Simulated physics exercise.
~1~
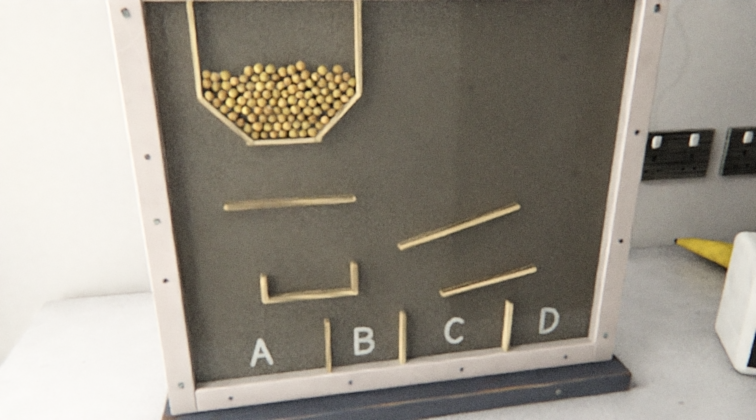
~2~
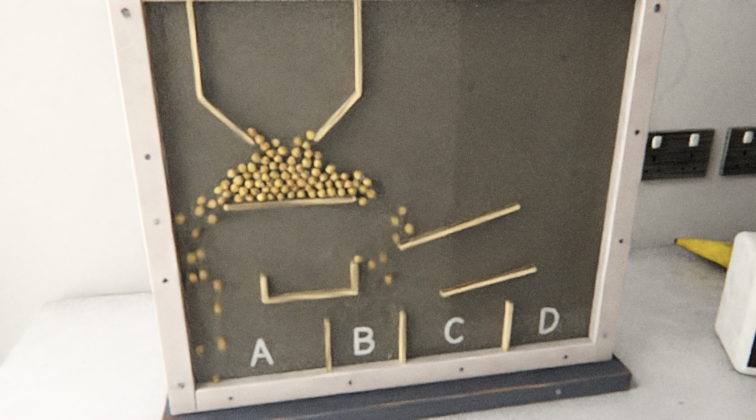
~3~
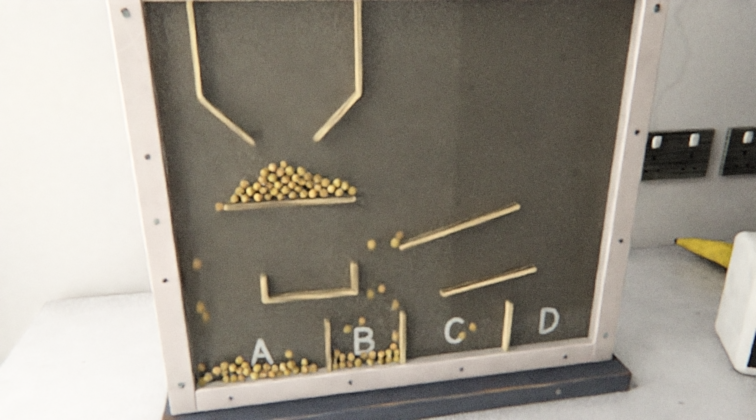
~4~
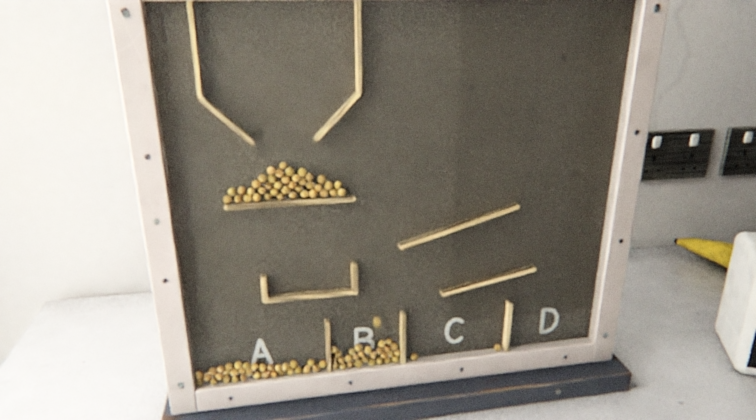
In an upright framed chute, pale beads pouring from a hopper onto ledges, spilling into bins A and B, many staying heaped above.
